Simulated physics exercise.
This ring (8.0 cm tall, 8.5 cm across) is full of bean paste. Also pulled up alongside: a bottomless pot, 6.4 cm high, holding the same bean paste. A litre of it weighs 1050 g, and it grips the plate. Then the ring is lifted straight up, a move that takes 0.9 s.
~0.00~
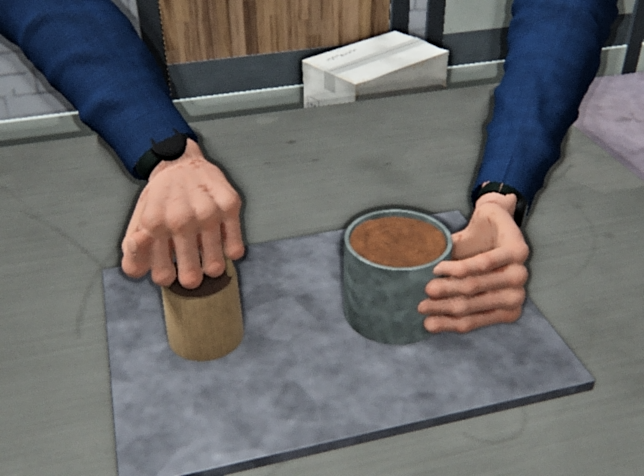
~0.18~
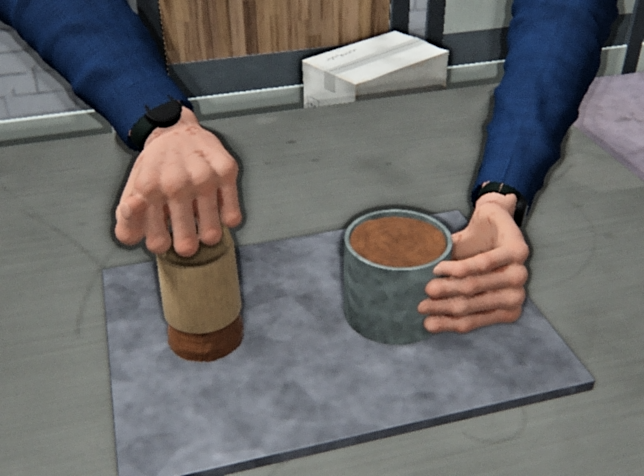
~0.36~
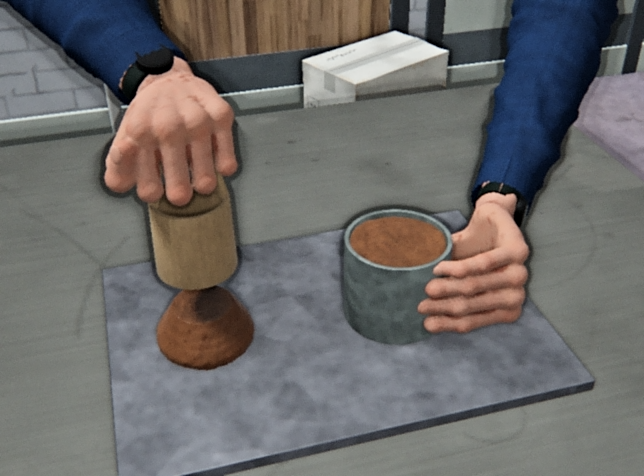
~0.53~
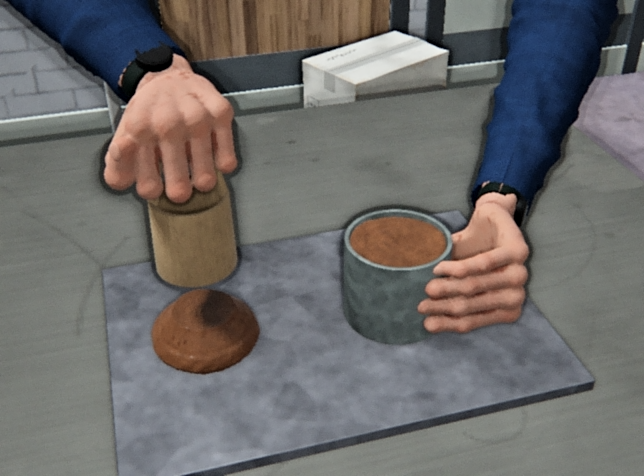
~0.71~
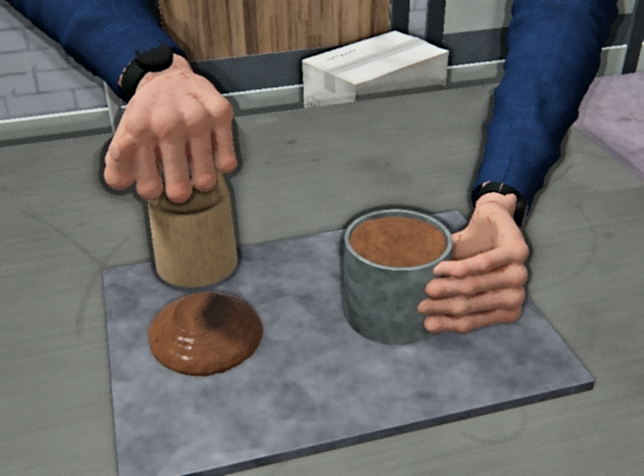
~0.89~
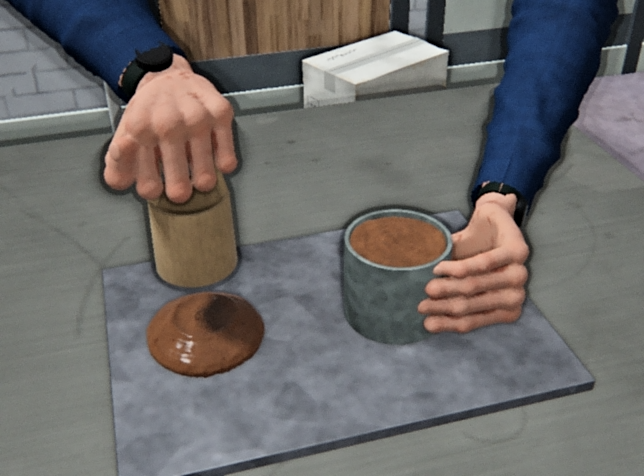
At the start, two hands hold a tan bottomless pot on the left and a grey-green ring on the right, both filled with brown paste, on a grey slab. The left hand lifts the pot, uncovering a mound that slumps lower and wider, turning glossy, while the ring stays still.
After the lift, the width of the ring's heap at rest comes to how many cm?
17.5 cm.
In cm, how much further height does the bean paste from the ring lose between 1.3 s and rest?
Some 3.0 centimetres.
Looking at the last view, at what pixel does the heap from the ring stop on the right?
(490, 319), roughly.
By 1.1 s, the ring is up 1.7 cm; the bean paste has come down 0.3 cm to 7.7 cm and is 9.3 cm wide.
By 1.3 s, the ring is up 4.5 cm; the bean paste has come down 2.2 cm to 5.8 cm and is 12 cm wide.
By 1.6 s, the ring is up 8.6 cm; the bean paste has come down 4.2 cm to 3.8 cm and is 15 cm wide.
By 1.8 s, the ring is clear; the bean paste has come down 4.6 cm to 3.4 cm and is 16 cm wide.
By 3.9 s, at rest, the ring is clear; the bean paste has come down 5.1 cm to 2.9 cm and is 17 cm wide.
